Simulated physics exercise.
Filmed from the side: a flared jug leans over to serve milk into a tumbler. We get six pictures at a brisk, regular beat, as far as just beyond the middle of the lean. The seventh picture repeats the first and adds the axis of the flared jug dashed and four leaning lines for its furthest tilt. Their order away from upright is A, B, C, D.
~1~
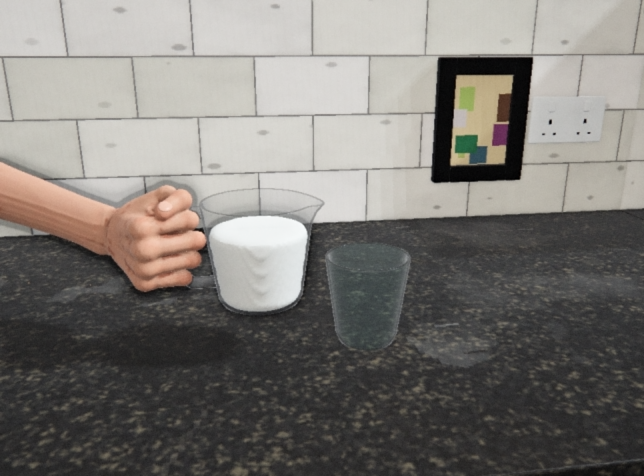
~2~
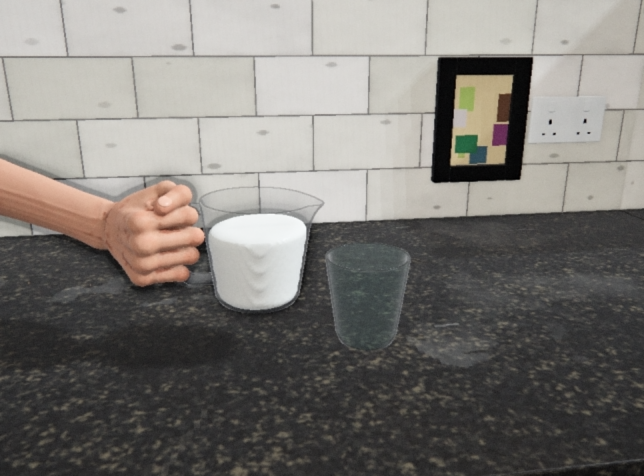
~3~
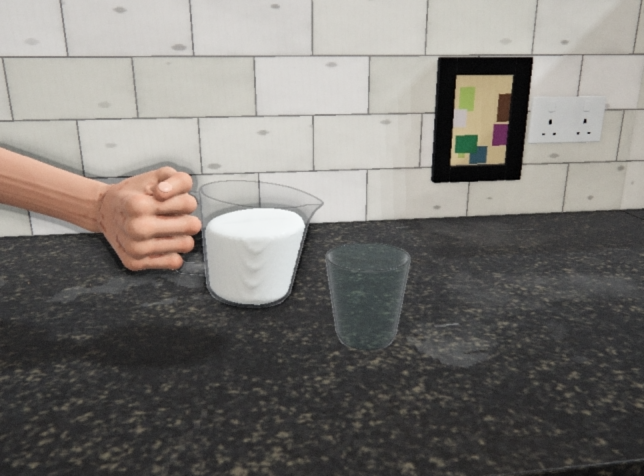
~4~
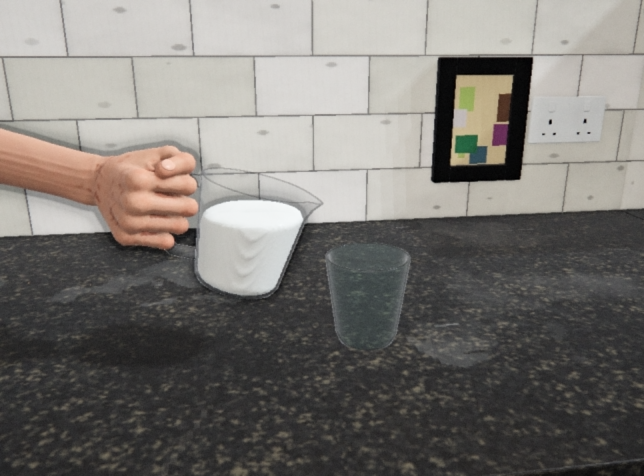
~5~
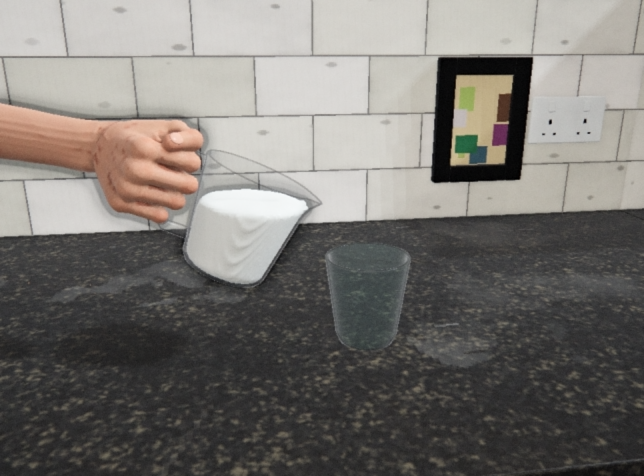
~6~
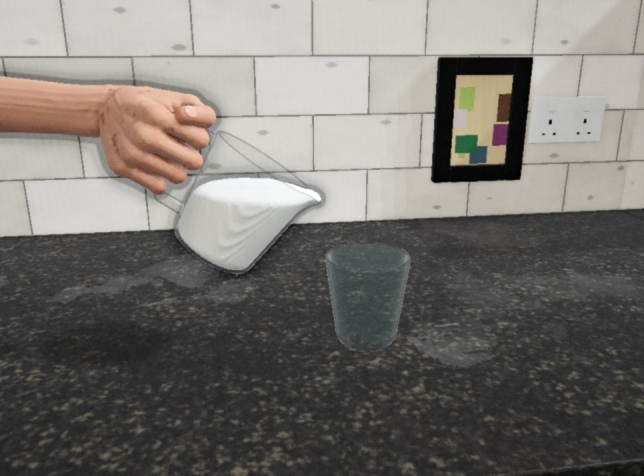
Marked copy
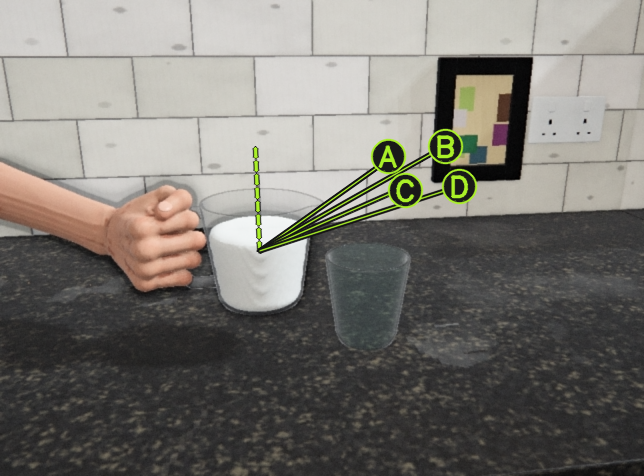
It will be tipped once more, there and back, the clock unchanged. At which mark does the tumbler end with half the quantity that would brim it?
The best mark is A.
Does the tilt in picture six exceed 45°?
No.
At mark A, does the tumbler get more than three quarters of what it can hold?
No, less.
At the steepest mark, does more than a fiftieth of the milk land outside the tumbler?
Yes.
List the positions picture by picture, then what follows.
Upright, lip at (322, 202); rim of the tumbler round (368, 255); nothing has left yet, in the first picture.
Upright, lip at (322, 202); nothing has left yet, in the second picture.
Tipped about 7°, lip at (322, 202); nothing has left yet, in the third picture.
Tipped about 15°, lip at (321, 202); nothing has left yet, in the fourth picture.
Tipped about 25°, lip at (320, 202); nothing has left yet, in the fifth picture.
Tipped about 35°, lip at (320, 201); nothing has left yet, in the sixth picture.
In lime, A at (375, 168); B at (430, 154); C at (388, 194); D at (443, 191).
With A, the tumbler ends with about 53 % of what it can hold.
With B, the tumbler ends with about 63 % of what it can hold; 5 % of the milk is spilt.
With C, the tumbler ends with about 66 % of what it can hold; 15 % of the milk is spilt.
With D, the tumbler ends with about 67 % of what it can hold; 26 % of the milk is spilt.
